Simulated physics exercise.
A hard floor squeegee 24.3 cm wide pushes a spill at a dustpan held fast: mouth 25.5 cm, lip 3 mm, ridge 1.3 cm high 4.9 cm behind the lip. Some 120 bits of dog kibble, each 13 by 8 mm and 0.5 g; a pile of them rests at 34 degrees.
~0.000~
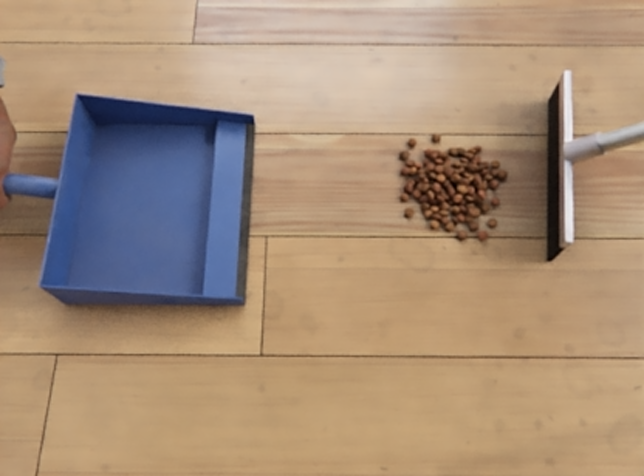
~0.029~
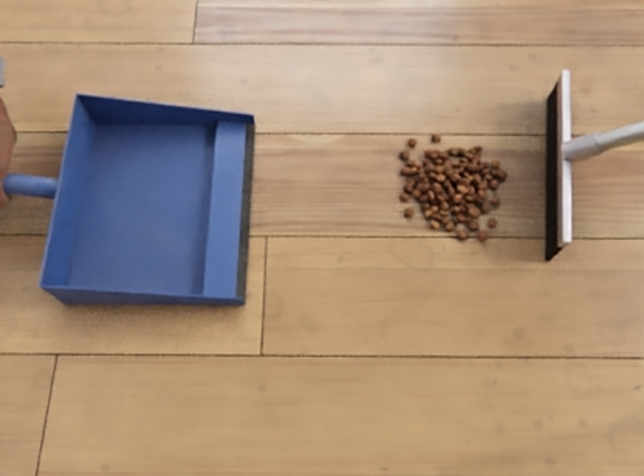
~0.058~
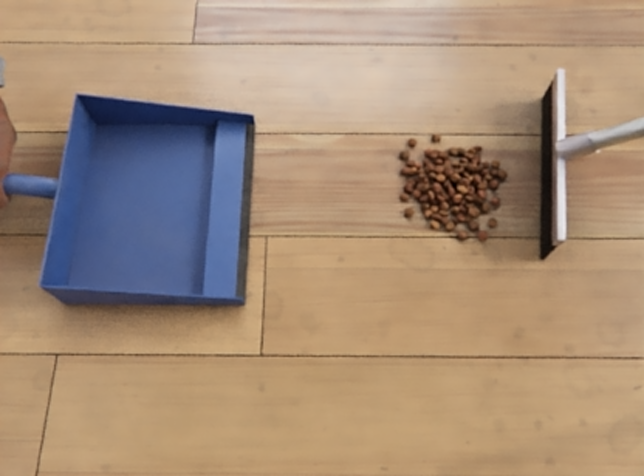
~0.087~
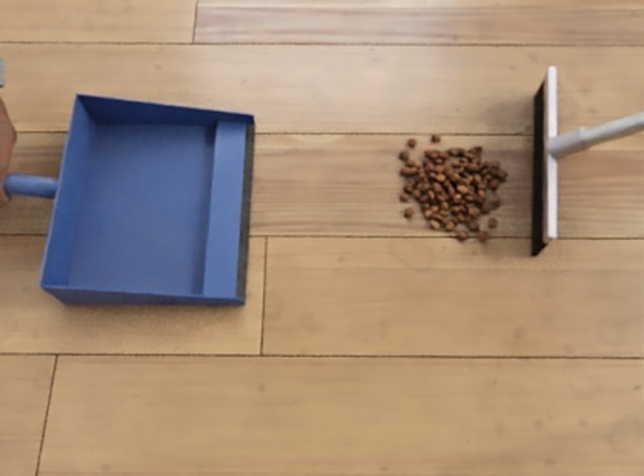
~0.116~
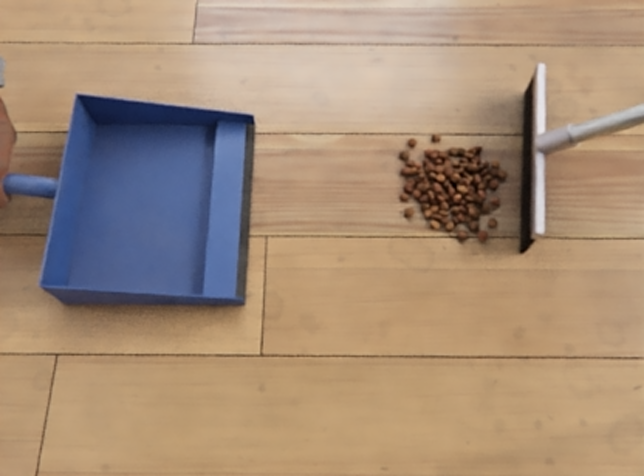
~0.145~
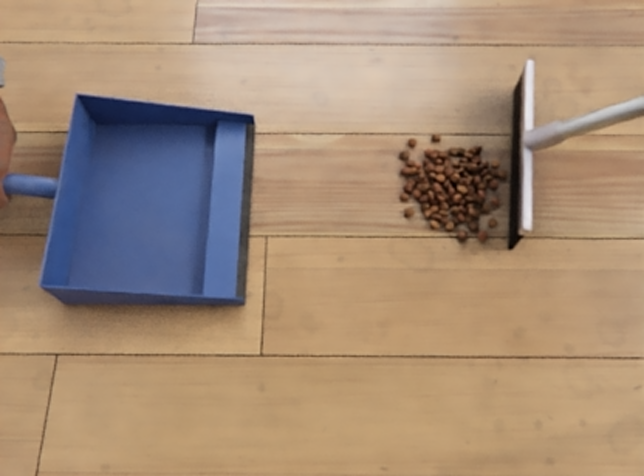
A squeegee slides left across the wooden floor, closing in on a pile of brown kibble.
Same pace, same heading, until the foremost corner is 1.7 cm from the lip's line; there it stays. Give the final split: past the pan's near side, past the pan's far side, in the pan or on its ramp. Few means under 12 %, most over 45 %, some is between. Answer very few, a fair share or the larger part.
Past the pan's near side: Very few; past the pan's far side: A fair share; in the pan or on its ramp: A fair share.
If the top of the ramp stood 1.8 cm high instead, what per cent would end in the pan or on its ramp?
In that case some 20 per cent.
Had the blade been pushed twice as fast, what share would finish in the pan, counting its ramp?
It would be near 20 per cent.
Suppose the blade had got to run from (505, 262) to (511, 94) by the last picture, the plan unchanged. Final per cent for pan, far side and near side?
Pan 10, far 5, near 0.
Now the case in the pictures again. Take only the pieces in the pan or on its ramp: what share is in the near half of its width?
Some 0 per cent.
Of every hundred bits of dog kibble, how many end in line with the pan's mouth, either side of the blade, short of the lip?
Roughly 40 per cent.
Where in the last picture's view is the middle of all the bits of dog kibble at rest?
Near (258, 132).
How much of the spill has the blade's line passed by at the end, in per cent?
Some 20 per cent.
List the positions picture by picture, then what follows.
The first picture shows blade from (565, 243) to (564, 79), moved 0.0 cm, 0 of the pieces shifted so far; middle of the pieces at (449, 182); pan at (150, 208).
The second picture shows blade from (563, 243) to (563, 78), moved 0.2 cm, 0 of the pieces shifted so far; middle of the pieces at (449, 182).
The third picture shows blade from (558, 241) to (558, 77), moved 0.9 cm, 0 of the pieces shifted so far; middle of the pieces at (449, 182).
The fourth picture shows blade from (549, 238) to (549, 75), moved 2.0 cm, 0 of the pieces shifted so far; middle of the pieces at (449, 182).
The fifth picture shows blade from (536, 234) to (539, 72), moved 3.4 cm, 0 of the pieces shifted so far; middle of the pieces at (449, 182).
The sixth picture shows blade from (524, 230) to (527, 69), moved 4.9 cm, 0 of the pieces shifted so far; middle of the pieces at (449, 182); pan at (150, 208). The blade's pace is about 0.52 m/s, heading 19 degrees away from the viewer's side.
After 0.45 s, middle of the blade 20 cm from the lip; 0 % over the lip, far side 5 %, near side 0 %.
Then, at 0.66 s, middle of the blade 9 cm from the lip; 0 % over the lip, far side 25 %, near side 0 %.
After 0.98 s, middle of the blade 3 cm from the lip; 20 % over the lip, far side 40 %, near side 0 %.
At rest (1.5 s), near side 0 %, far side 40 %, pan 20 %, in front of the lip or behind the blade 40 %.
